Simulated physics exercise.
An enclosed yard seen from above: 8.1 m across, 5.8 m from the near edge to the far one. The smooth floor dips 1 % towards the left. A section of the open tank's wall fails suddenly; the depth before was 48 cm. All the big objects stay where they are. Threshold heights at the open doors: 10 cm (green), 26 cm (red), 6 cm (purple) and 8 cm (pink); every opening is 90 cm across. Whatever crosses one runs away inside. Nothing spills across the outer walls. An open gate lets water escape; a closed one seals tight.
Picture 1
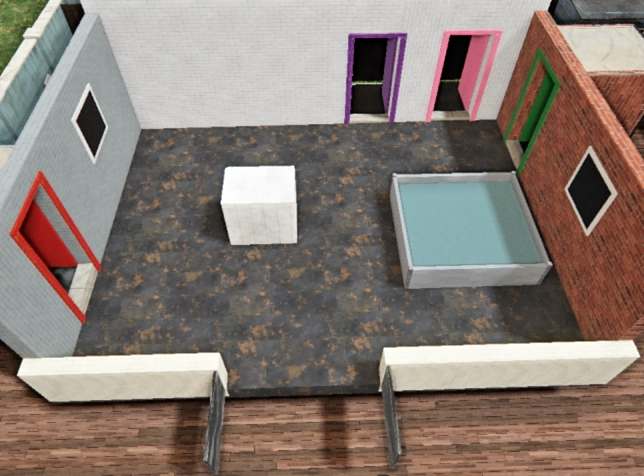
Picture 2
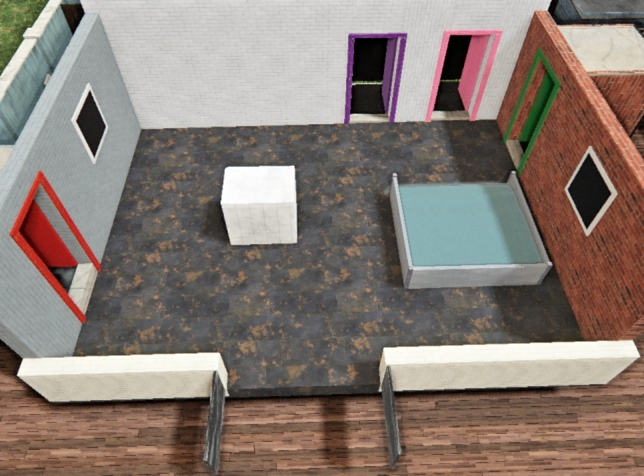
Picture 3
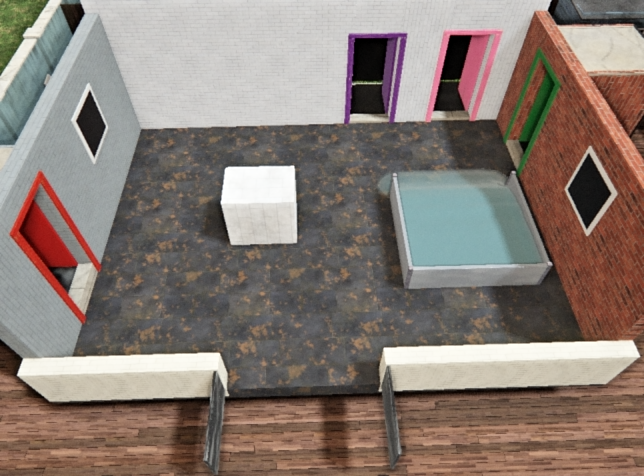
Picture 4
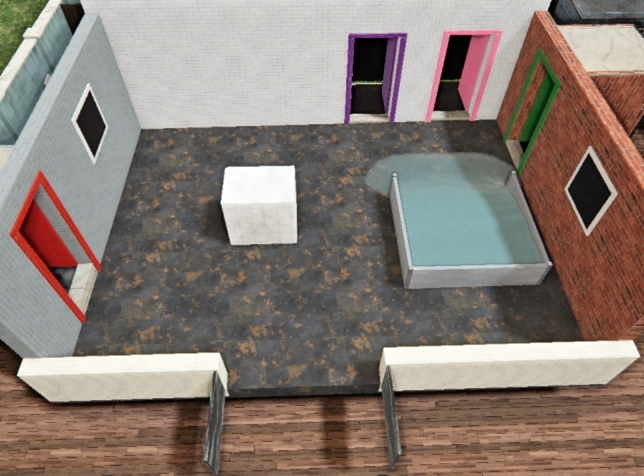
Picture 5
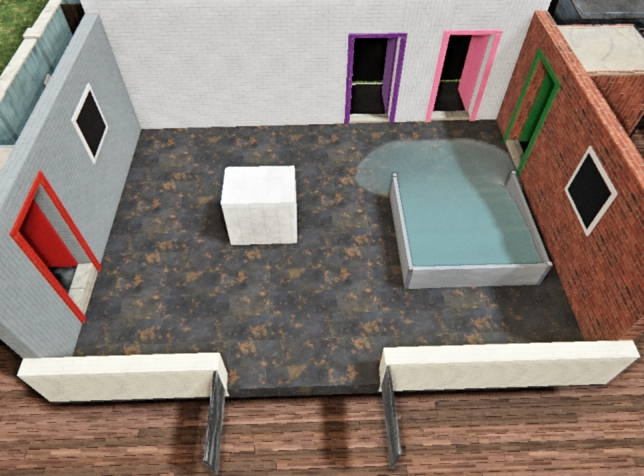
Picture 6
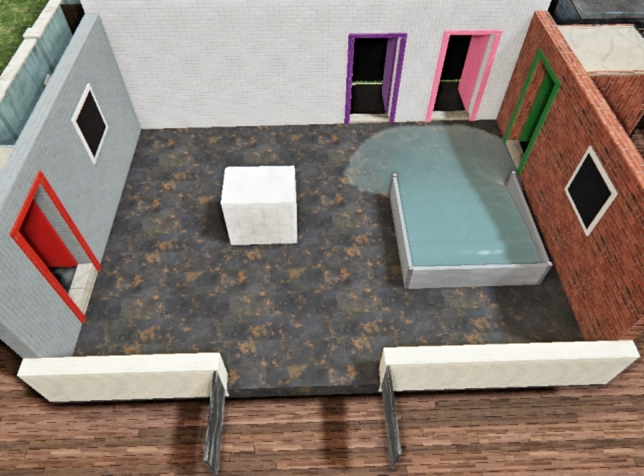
An enclosed yard with a dark, mottled floor is seen from above, between a grey wall on the left, a white one behind and a red brick one on the right. A white block stands near the middle, an open tank of blue-green water to its right, with red, purple, pink and green doorframes around. The tank's far side opens and water spreads across the floor behind it, while the camera stays still.
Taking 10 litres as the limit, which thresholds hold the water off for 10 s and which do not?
The water let in: At the green door it exceeds the limit; at the red door it does not reach the limit; at the purple door it exceeds the limit; at the pink door it passes the limit.
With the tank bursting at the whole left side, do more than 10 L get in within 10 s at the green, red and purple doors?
Against that limit: Green below, red under, purple under.
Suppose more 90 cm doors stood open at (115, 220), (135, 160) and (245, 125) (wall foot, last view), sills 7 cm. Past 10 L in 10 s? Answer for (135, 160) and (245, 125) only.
In turn: Over, under.
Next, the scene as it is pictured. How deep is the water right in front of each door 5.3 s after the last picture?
Depths in cm: Green 8, red 1, purple 8, pink 8.
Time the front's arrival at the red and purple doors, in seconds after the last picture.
Arrival: Red 5.0 s, purple 0.2 s.
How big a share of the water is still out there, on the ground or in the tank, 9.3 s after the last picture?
Roughly 74 in a hundred.
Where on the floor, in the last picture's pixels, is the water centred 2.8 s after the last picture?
At about (414, 169).
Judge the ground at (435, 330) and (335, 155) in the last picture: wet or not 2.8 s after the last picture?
In that order: Still dry, wet.
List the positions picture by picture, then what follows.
The open tank at (465, 220) is whole and still, 48 cm deep, in the first frame.
Water pours out on the open tank's far side and has run 1.2 m, to (389, 190); typically 6 cm deep outside, 48 cm at the open tank's back, in the second frame.
The front is at (382, 184), 1.3 m from the gap on the open tank's far side; 1.5 m2 of floor is under water; 48 cm left at the back of the open tank, in the third frame.
Water pours out on the open tank's far side and has run 1.6 m, to (374, 169); typically 8 cm deep outside, 48 cm at the open tank's back, in the fourth frame.
Water pours out on the open tank's far side and has run 1.9 m, to (372, 156); typically 6 cm deep outside, 48 cm at the open tank's back, in the fifth frame.
Water pours out on the open tank's far side and has run 2.2 m, to (383, 133); typically 5 cm deep outside, 43 cm at the open tank's back, in the sixth frame.
Then, 0.7 s after the last picture water covers 20 % of the floor and is deepest (30 cm) near (421, 123); green door 12 cm at the sill, 0 L in, red door not reached, purple door 16 cm at the sill, 14 L in, pink door 21 cm at the sill, 43 L in.
Then, 1.5 s after the last picture water covers 20 % of the floor and is deepest (32 cm) near (446, 128); green door 11 cm at the sill, 2 L in, red door not reached, purple door 21 cm at the sill, 71 L in, pink door 30 cm at the sill, 144 L in.
Then, 2.8 s after the last picture water covers 30 % of the floor and is deepest (20 cm) near (430, 128); green door 16 cm at the sill, 12 L in, red door not reached, purple door 16 cm at the sill, 155 L in, pink door 21 cm at the sill, 281 L in.
Then, 5.3 s after the last picture water covers 55 % of the floor and is deepest (13 cm) near (138, 142); green door 8 cm at the sill, 29 L in, red door 1 cm at the sill, 0 L in, purple door 8 cm at the sill, 198 L in, pink door 8 cm at the sill, 329 L in.
Then, 9.3 s after the last picture water covers 70 % of the floor and is deepest (12 cm) near (66, 379); green door 2 cm at the sill, 29 L in, red door 5 cm at the sill, 0 L in, purple door 4 cm at the sill, 201 L in, pink door 3 cm at the sill, 330 L in.
